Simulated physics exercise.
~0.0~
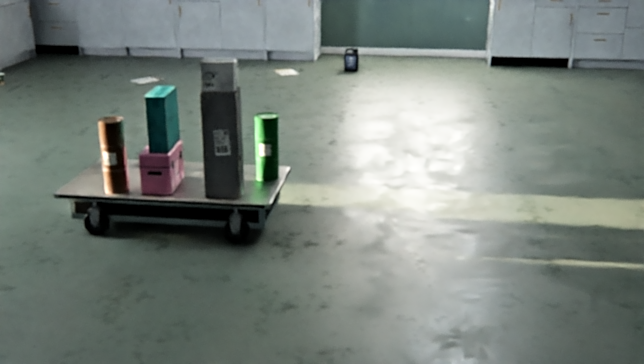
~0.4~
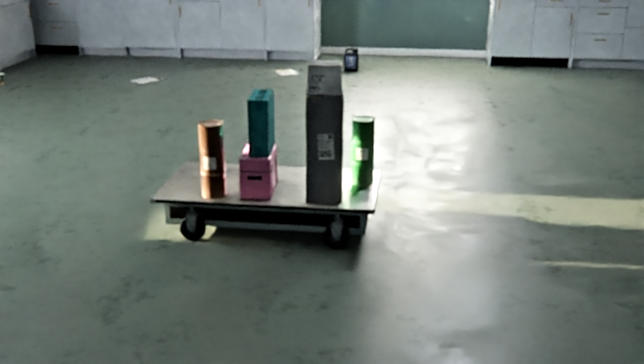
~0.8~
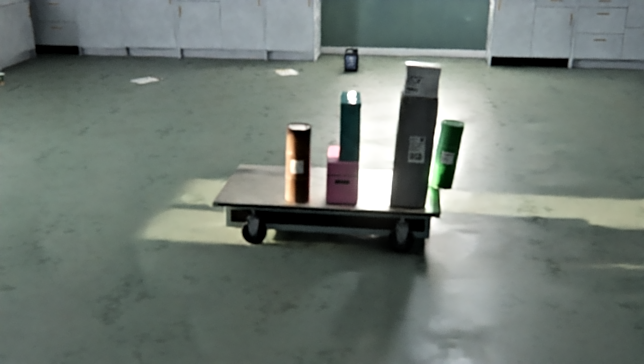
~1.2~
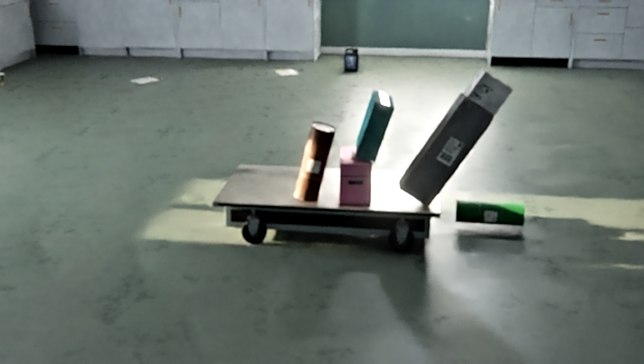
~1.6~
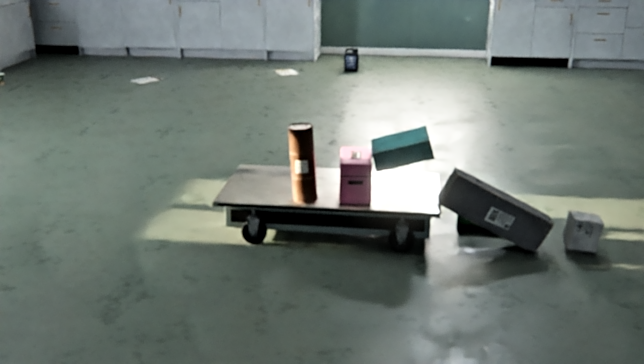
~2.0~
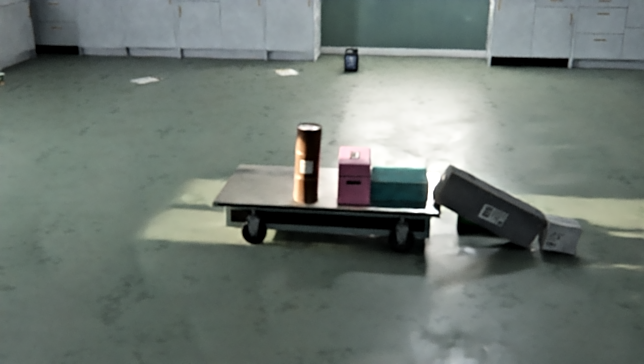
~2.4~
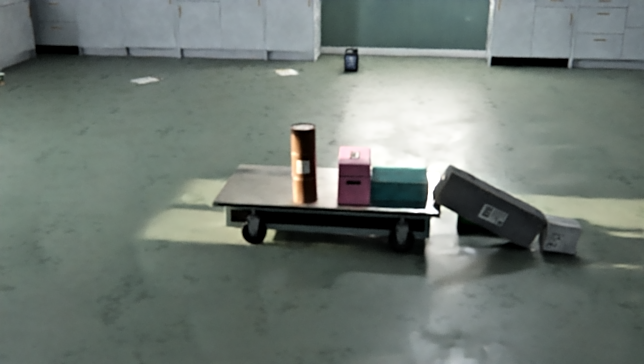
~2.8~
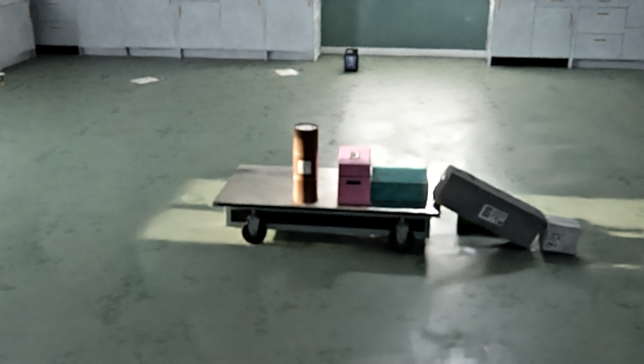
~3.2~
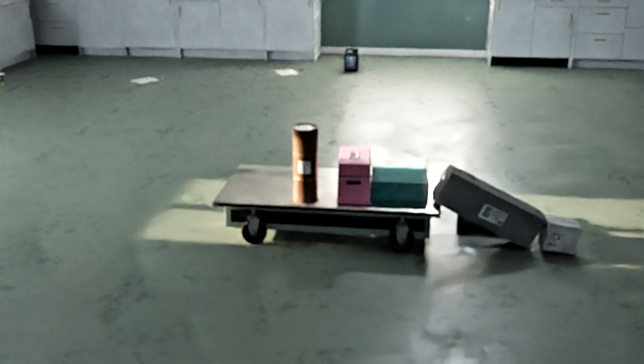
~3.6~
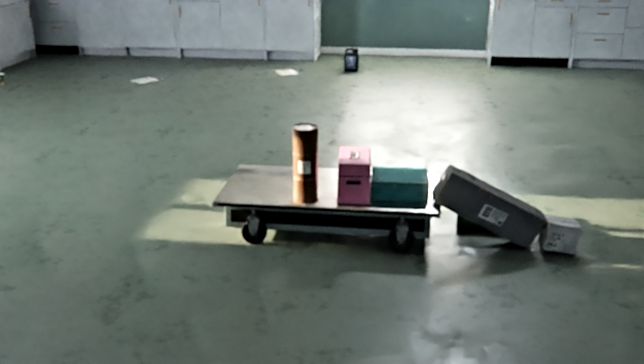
A flat cart rolls to the right across a dull green floor, carrying a brown canister, a turquoise box on a pink toolbox, a tall grey box topped by a white parcel, and a green canister. The cart halts, and the green canister tips off the right end onto the floor. The grey box and parcel topple after it, while the brown canister rocks and settles upright. The turquoise box tumbles from the toolbox onto the deck. Finally, the brown canister and toolbox stand beside it, with the grey box slanting off the cart's end against the parcel.
